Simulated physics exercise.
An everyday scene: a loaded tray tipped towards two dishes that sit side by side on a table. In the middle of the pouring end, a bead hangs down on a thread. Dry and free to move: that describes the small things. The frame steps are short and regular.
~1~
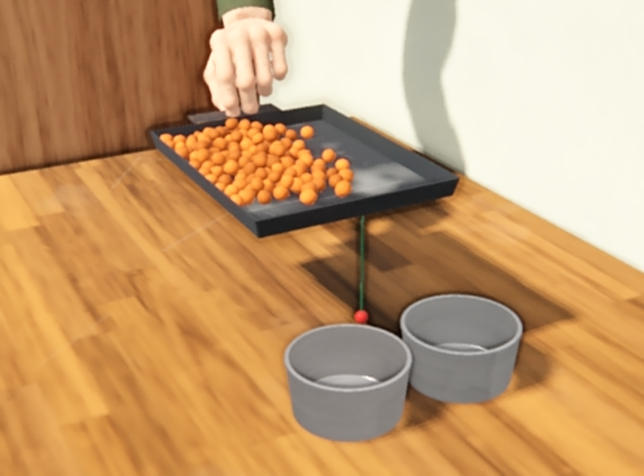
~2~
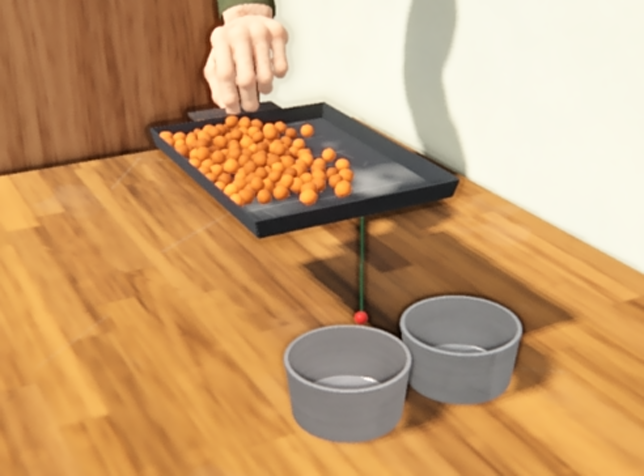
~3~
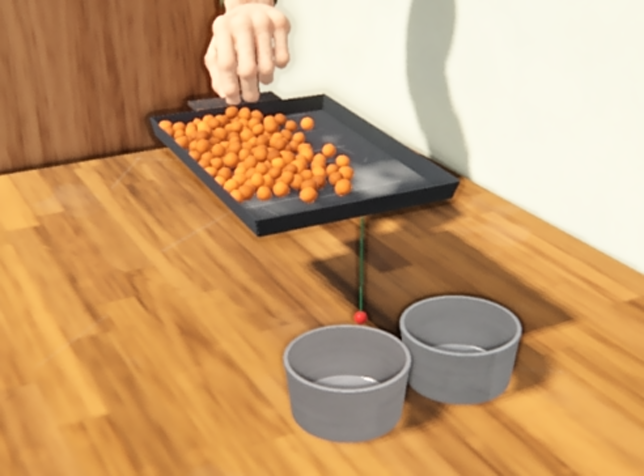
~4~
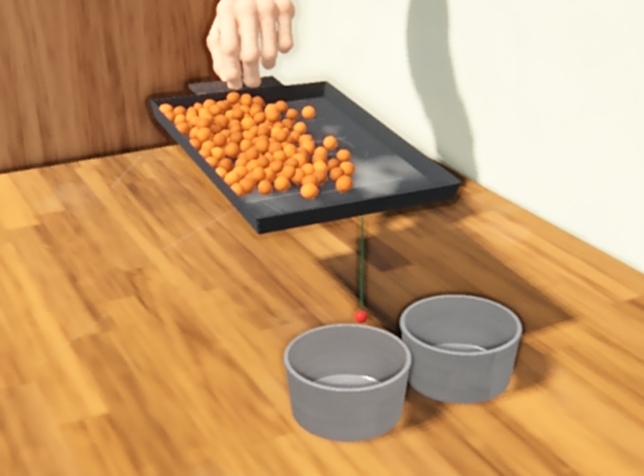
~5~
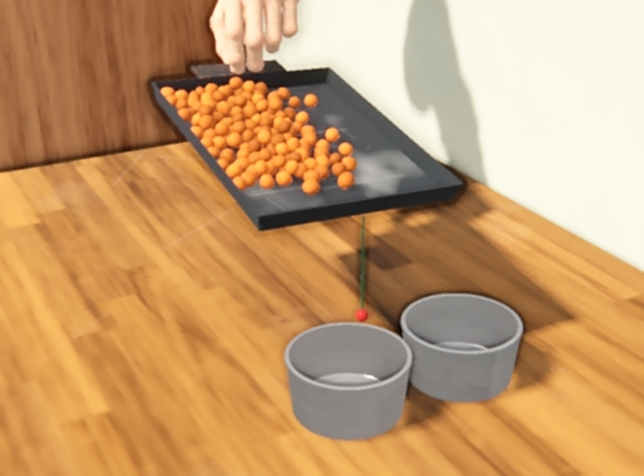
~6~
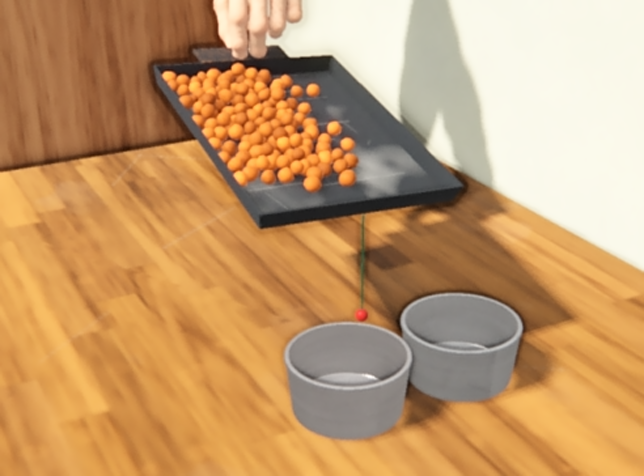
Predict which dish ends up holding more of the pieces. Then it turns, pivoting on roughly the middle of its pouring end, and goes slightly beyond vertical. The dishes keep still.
The right-hand one.
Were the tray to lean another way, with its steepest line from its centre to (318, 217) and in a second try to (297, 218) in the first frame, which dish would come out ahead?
The first tilt favours the dish to the left, the second the dish to the left.
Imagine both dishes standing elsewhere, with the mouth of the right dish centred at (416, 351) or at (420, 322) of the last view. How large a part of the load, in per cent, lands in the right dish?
It works out to 40 percent and then 30 percent.
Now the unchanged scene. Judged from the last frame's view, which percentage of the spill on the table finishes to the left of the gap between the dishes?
Around 20 per cent, give or take.
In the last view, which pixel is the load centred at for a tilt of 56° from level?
Check around (363, 152) in the last picture.
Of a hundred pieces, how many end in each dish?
Roughly: Left 10 %, right 50 %.
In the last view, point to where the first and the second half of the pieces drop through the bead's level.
(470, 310) for the early half, (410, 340) for the late half.
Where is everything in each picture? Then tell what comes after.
The first picture shows corners of the pouring end at (258, 218) and (453, 177), level; middle of the load at (256, 162), coated peanuts; left dish at (379, 408); right dish at (494, 371); bead on its thread at (362, 317).
The second picture shows corners of the pouring end at (258, 219) and (454, 178), level; middle of the load at (256, 161).
The third picture shows corners of the pouring end at (259, 217) and (454, 180), tipped barely, lowest at the right corner; middle of the load at (256, 154).
The fourth picture shows corners of the pouring end at (260, 215) and (455, 181), tipped a little, lowest at the right corner; middle of the load at (257, 144).
The fifth picture shows corners of the pouring end at (262, 213) and (457, 182), tipped a little, lowest at the right corner; middle of the load at (259, 134).
The sixth picture shows corners of the pouring end at (263, 211) and (457, 184), tipped clearly, lowest at the right corner; middle of the load at (261, 124); left dish at (379, 406); right dish at (494, 370).
Soon after the last picture, tray tipped steeply; nearly all on the tray; a stray few outside both; a small part in the air.
A little later, tray tipped right over; nearly all on the tray; a stray few in the left dish; a stray few in the right dish; a small part outside both.
Later still, tray tipped past a quarter turn; a small part in the left dish; about half in the right dish; about a third outside both.
At rest, tray tipped past a quarter turn; a small part in the left dish; about half in the right dish; about a third outside both.
